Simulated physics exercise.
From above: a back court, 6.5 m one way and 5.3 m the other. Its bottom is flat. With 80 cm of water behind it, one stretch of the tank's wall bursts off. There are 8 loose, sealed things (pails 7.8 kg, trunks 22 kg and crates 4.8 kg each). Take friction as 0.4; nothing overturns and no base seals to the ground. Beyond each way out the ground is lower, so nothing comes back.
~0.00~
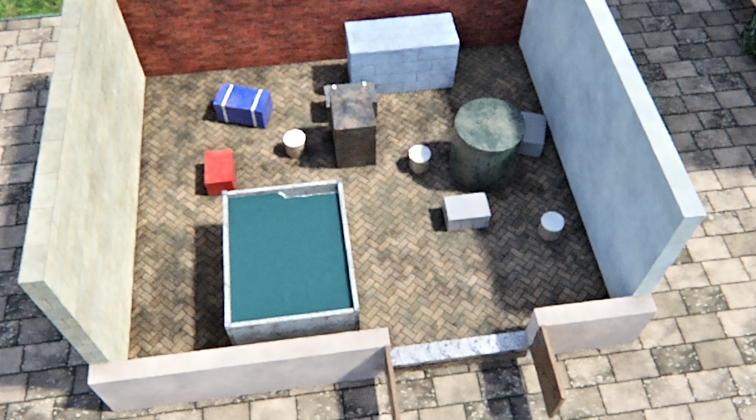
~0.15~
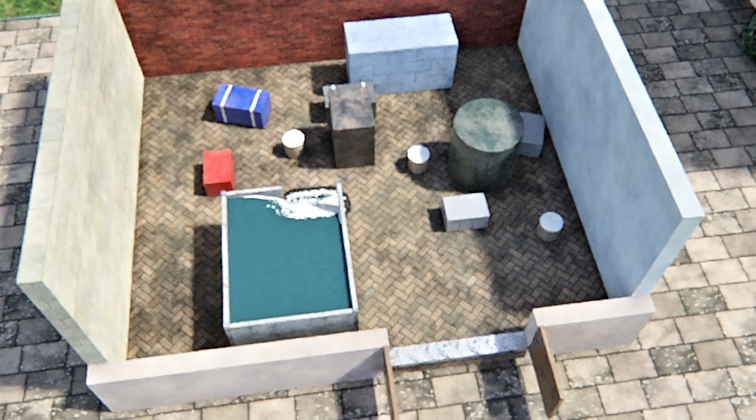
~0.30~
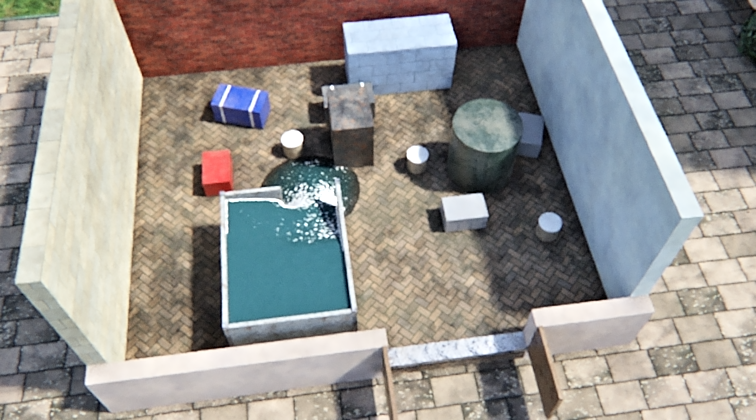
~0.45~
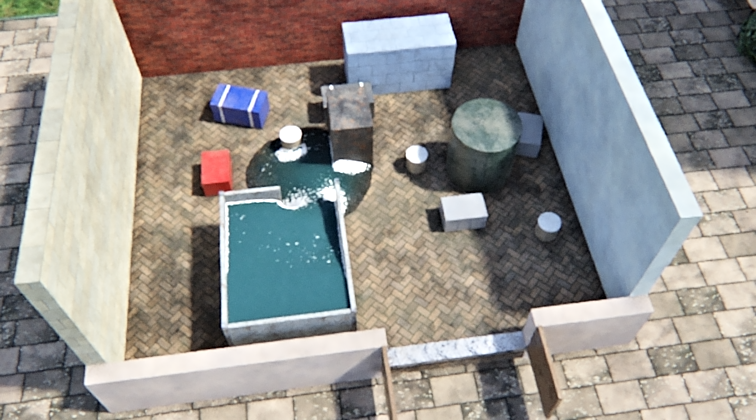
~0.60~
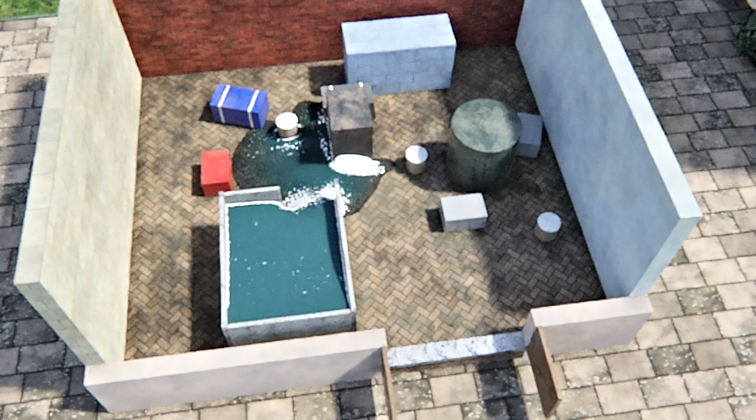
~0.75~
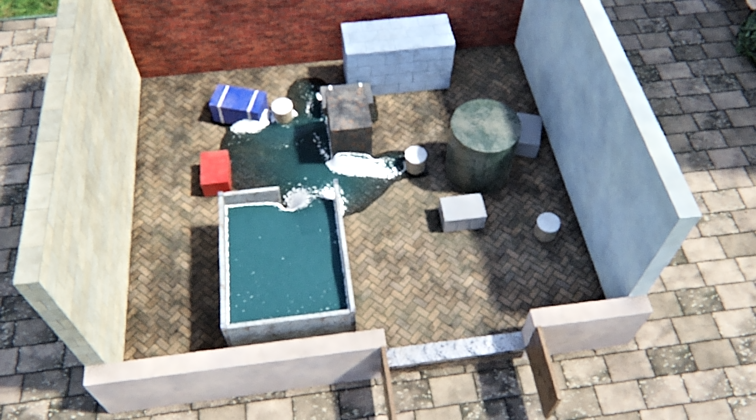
Water bursts from a tank's broken wall and spreads across the court, shifting a white bucket.
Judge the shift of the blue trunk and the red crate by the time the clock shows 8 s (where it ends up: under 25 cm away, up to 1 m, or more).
Blue trunk gets carried off, red crate travels far.
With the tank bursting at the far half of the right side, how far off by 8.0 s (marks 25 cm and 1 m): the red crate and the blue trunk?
Then the red crate holds its place, the blue trunk holds its place.
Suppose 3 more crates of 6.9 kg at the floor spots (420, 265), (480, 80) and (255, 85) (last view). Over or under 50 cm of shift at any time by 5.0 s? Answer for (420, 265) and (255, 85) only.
In turn: Short of it, over.
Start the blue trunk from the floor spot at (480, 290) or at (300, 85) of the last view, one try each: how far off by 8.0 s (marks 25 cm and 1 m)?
In turn: It barely shifts; it moves a short way.
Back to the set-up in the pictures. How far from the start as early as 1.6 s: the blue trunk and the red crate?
About 100 and 0 cm.
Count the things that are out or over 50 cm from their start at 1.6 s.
By then 2.
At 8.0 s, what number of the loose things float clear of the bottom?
6 of them.
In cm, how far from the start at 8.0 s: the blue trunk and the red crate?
About 200 and 150 cm.
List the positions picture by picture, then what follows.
The blue trunk at (242, 97) rests on the ground; the red crate at (218, 166) rests on the ground; 2.8 m2 under water; 0 of 8 have shifted, in the first frame.
The blue trunk at (241, 98) rests on the ground; the red crate at (217, 166), on the bottom; water covers 3.3 m2; 0 of 8 have shifted, in the second frame.
The blue trunk at (240, 98), on the bottom; the red crate at (216, 167), on the bottom; 4.1 m2 under water; 0 of 8 have shifted, in the third frame.
The blue trunk at (239, 98), on the bottom; the red crate at (215, 166) rests on the ground; water covers 4.9 m2; 1 of 8 have shifted, in the fourth frame.
The blue trunk at (239, 98) rests on the ground; the red crate at (215, 167) rests on the ground; 5.8 m2 under water; 1 of 8 have shifted, in the fifth frame.
The blue trunk at (238, 98) rests on the ground; the red crate at (214, 167) rests on the ground; 6.9 m2 under water; 1 of 8 have shifted, in the sixth frame.
After 1.6 s the blue trunk is near (207, 62), 0.9 m from its start, aground; the red crate is near (213, 167), 0.0 m from its start, aground; 0 of 8 are out; 1 afloat.
After 3.6 s the blue trunk is near (171, 122), 1.1 m from its start, afloat; the red crate is near (208, 174), 0.2 m from its start, aground; 0 of 8 are out; 1 afloat.
After 5.6 s the blue trunk is near (222, 198), 1.9 m from its start, aground; the red crate is near (279, 190), 1.1 m from its start, afloat; 0 of 8 are out; 2 afloat.
After 8.0 s the blue trunk is near (222, 197), 1.9 m from its start, afloat; the red crate is near (292, 97), 1.7 m from its start, afloat; 0 of 8 are out; 6 afloat.
